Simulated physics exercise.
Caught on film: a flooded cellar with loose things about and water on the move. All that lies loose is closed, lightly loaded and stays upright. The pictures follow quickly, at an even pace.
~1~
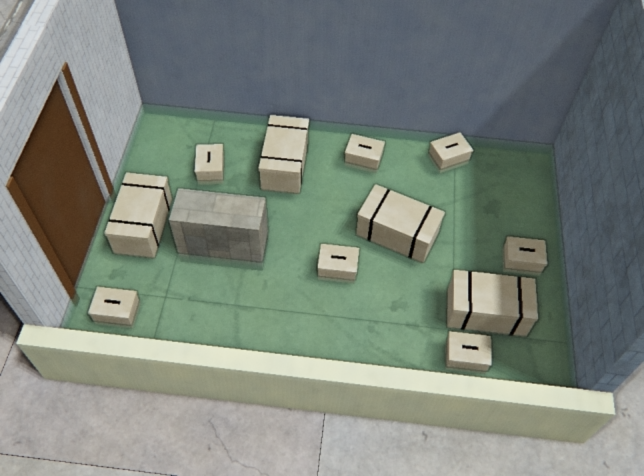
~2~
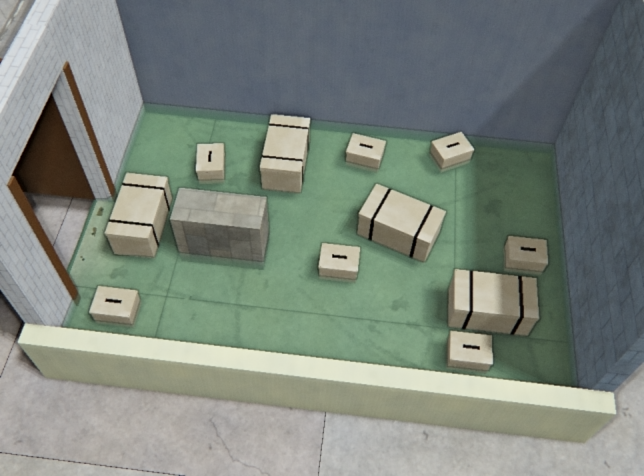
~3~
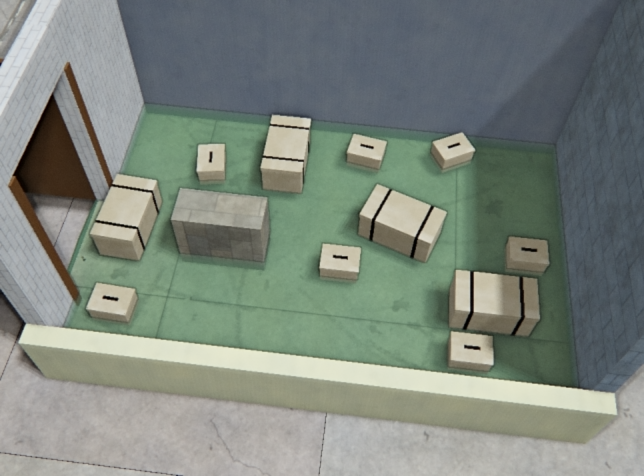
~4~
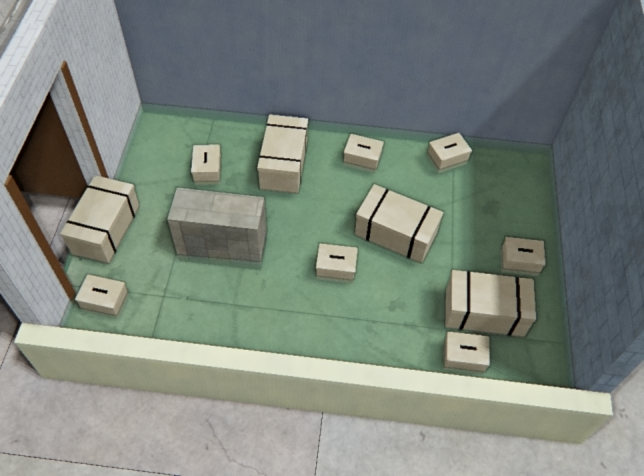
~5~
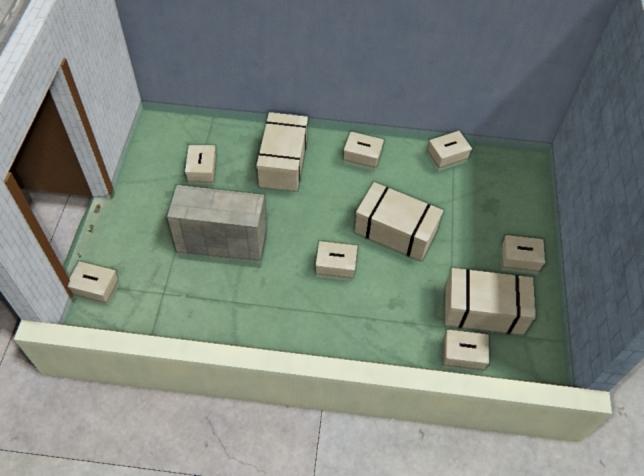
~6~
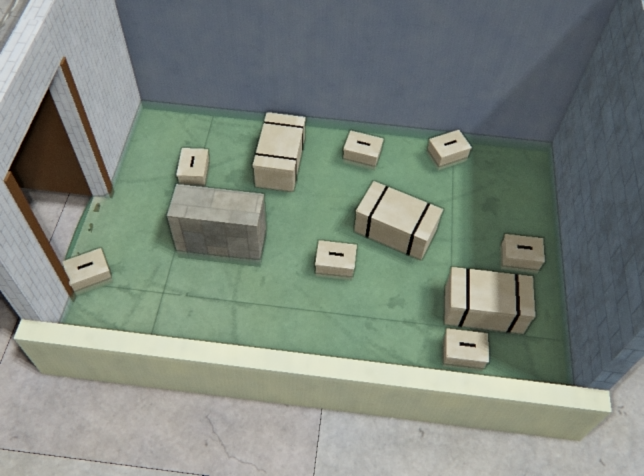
The brown door opens, a strapped crate slides out through the doorway, and smaller boxes drift left.
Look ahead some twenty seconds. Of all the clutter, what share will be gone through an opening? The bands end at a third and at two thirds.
That comes to between one and two thirds.
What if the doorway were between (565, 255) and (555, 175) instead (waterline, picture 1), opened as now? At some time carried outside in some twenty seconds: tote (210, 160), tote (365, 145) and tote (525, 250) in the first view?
One after the other: Inside, carried outside, through.
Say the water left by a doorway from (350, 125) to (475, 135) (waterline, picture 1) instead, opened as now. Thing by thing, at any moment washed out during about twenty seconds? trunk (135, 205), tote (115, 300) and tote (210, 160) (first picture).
One after the other: Still in, still in, washed out.
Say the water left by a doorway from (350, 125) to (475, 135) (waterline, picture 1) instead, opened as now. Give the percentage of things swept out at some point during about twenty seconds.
Close to 70 %.
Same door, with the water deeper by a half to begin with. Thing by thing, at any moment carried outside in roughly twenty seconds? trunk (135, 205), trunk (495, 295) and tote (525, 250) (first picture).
One after the other: Carried outside, stays, inside.
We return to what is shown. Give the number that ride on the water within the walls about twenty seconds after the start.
2 of them.
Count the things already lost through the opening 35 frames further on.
I count 5.
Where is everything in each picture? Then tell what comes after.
The first frame shows a tote at (113, 302), afloat; a tote at (209, 158) floats; 0 of 11 have shifted.
The second frame shows a tote at (113, 301) floats; a tote at (210, 157), afloat; 0 of 11 have shifted.
The third frame shows a tote at (111, 299) floats, close to its start; a tote at (211, 157), afloat; 2 of 11 have shifted.
The fourth frame shows a tote at (100, 291) floats, close to its start; a tote at (206, 158), afloat; 2 of 11 have shifted.
The fifth frame shows a tote at (91, 278), afloat, a stride from its start; a tote at (200, 159), afloat, close to its start; 3 of 11 have shifted.
The sixth frame shows a tote at (85, 266), afloat, a stride from its start; a tote at (192, 162) floats, close to its start; 3 of 11 have shifted.
A moment on, 2 of 11 are out; 9 afloat.
Next, 3 of 11 are out; 8 afloat.
Later, 5 of 11 are out; 6 afloat.
In the end, 5 of 11 are out; 2 afloat.
